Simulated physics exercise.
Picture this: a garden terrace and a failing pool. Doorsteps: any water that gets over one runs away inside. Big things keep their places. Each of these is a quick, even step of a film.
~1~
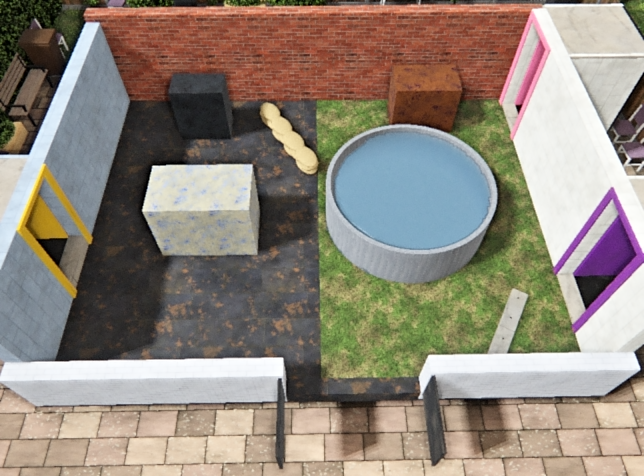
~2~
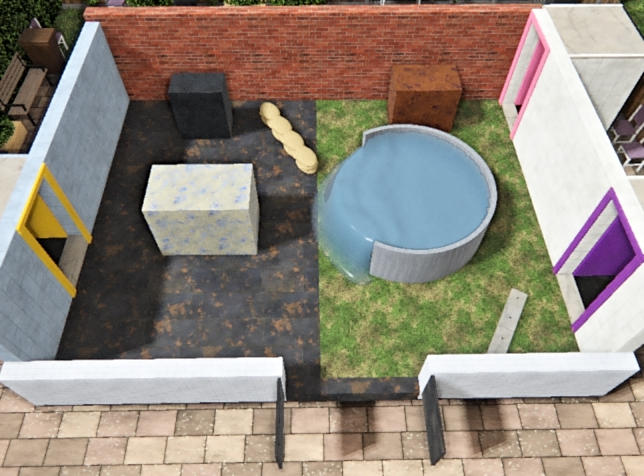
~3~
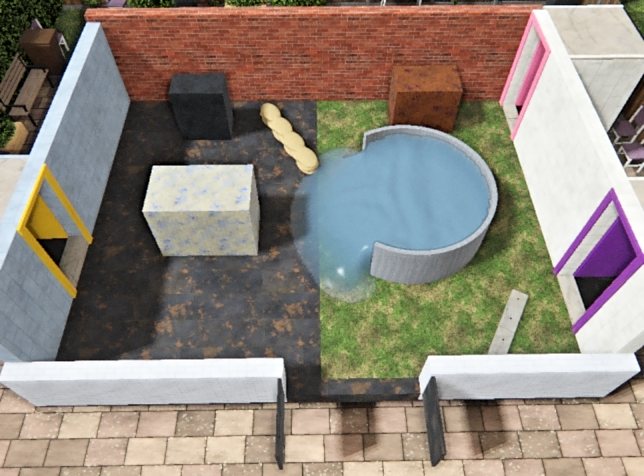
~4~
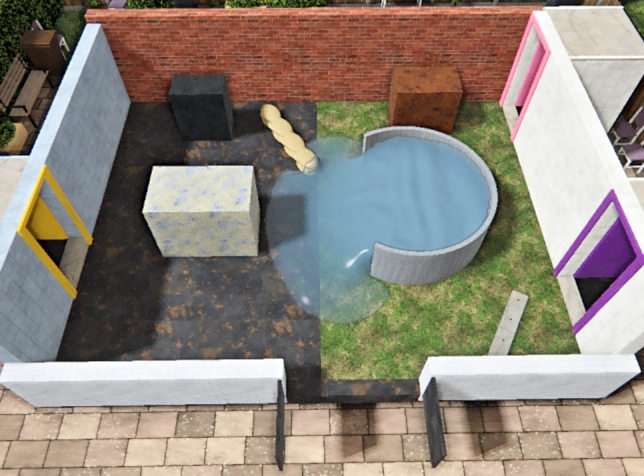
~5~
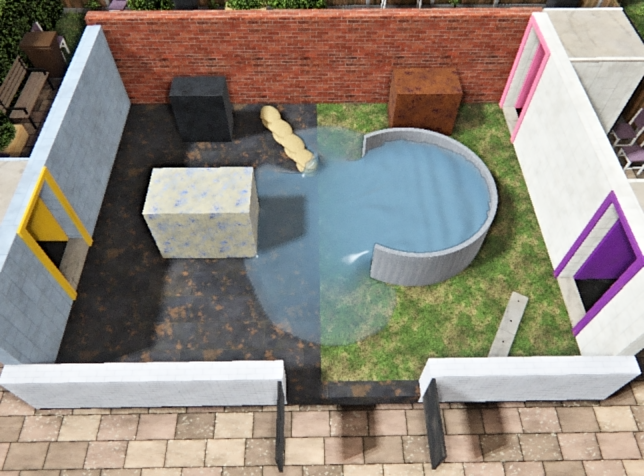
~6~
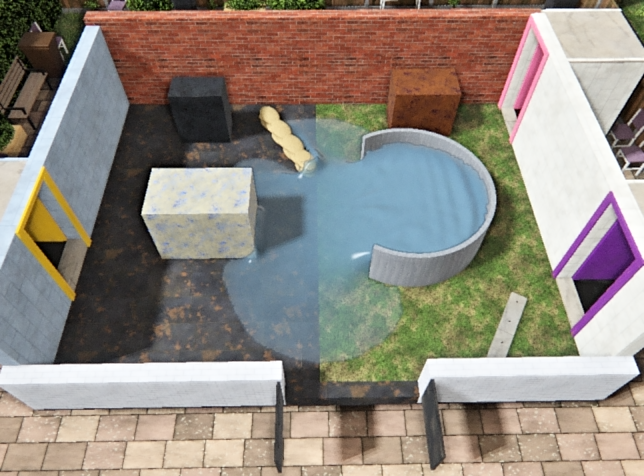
Water pouring from the broken left side of a round grey pool, spreading across grass and dark paving around a pale block.
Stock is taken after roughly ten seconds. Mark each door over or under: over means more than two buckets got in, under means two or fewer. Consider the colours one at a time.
Purple door - under, yellow door - under, pink door - under.
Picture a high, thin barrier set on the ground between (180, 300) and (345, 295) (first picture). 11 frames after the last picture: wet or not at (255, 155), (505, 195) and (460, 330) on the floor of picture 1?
In that order: Awash, dry, no water.
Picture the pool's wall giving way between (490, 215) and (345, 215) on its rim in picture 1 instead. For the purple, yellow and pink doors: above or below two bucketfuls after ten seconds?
So the purple one ends up above, the yellow one ends up below and the pink one ends up above.
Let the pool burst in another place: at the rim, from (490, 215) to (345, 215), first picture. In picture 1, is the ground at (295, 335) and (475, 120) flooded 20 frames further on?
Respectively: Drenched and parched.
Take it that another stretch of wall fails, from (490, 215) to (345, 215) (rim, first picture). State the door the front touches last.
The one in pink, I'd guess.
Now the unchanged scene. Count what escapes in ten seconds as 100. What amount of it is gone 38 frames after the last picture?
About 45 per cent.
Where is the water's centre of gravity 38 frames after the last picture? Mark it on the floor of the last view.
Centre of the water: Near (256, 213).
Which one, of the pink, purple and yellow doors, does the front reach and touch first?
I'd say the yellow-painted one.
A moment on, water covers 50 % of the floor; the purple door not reached, the yellow door not reached, the pink door not reached.
Next, water covers 65 % of the floor; the purple door not reached, the yellow door not reached, the pink door not reached.
Then, water covers 70 % of the floor; the purple door not reached, the yellow door wet at the sill, nothing in, the pink door not reached.
Later, water covers 85 % of the floor; the purple door not reached, the yellow door wet at the sill, nothing in, the pink door wet at the sill, nothing in.
In the end, water covers 95 % of the floor; the purple door not reached, the yellow door under two buckets in, the pink door wet at the sill, nothing in.
